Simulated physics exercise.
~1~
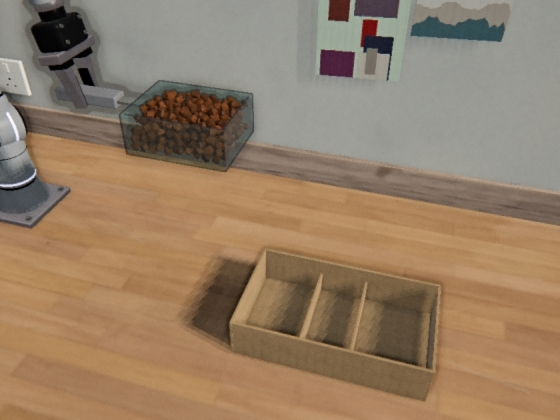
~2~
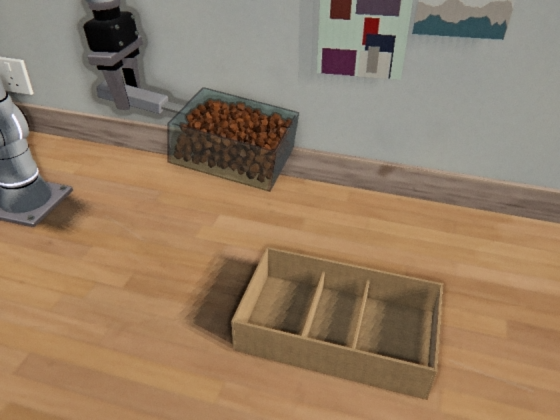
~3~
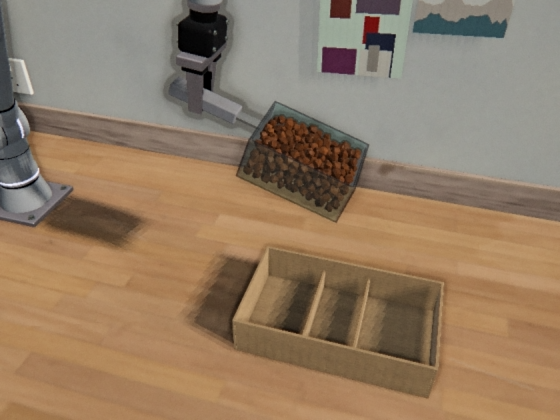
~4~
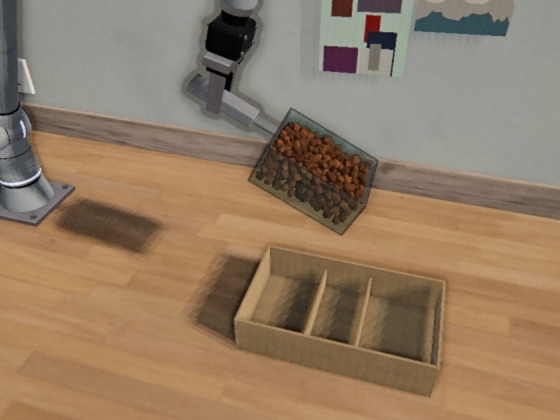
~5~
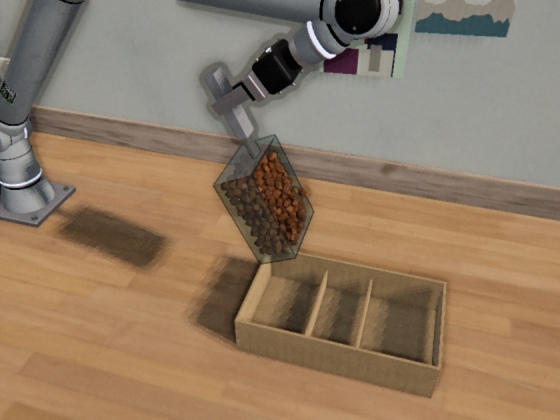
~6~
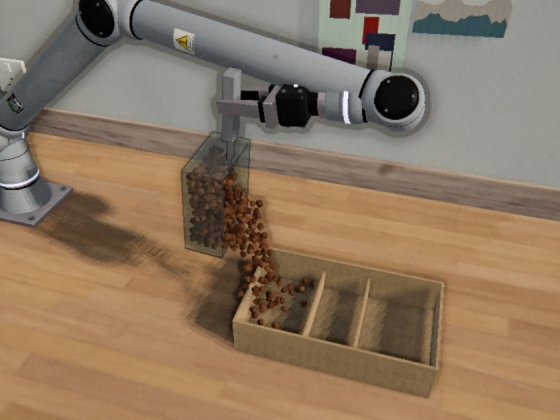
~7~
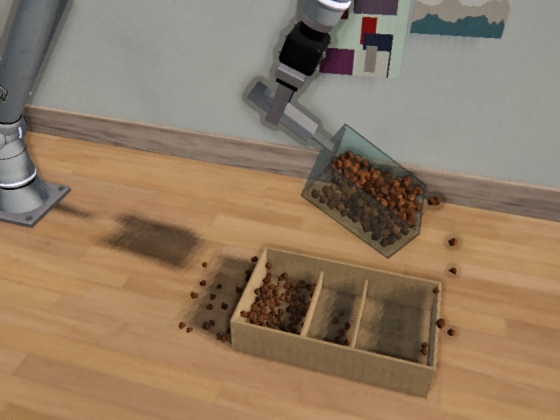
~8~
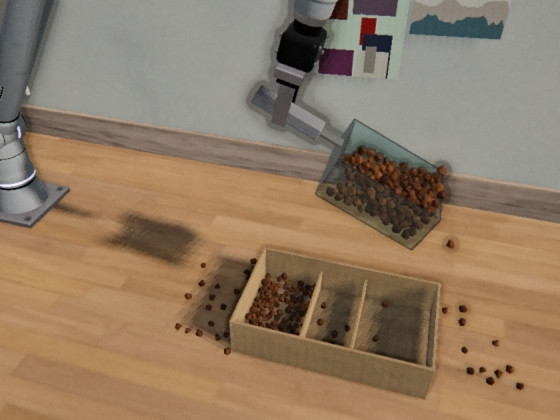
On a wooden surface by a grey wall, a robot arm carries a clear box of brown pellets rightward and tips it over a divided crate, filling mostly the left compartment, then swings right and levels the box partway, with many pellets still inside and others scattered on both sides.
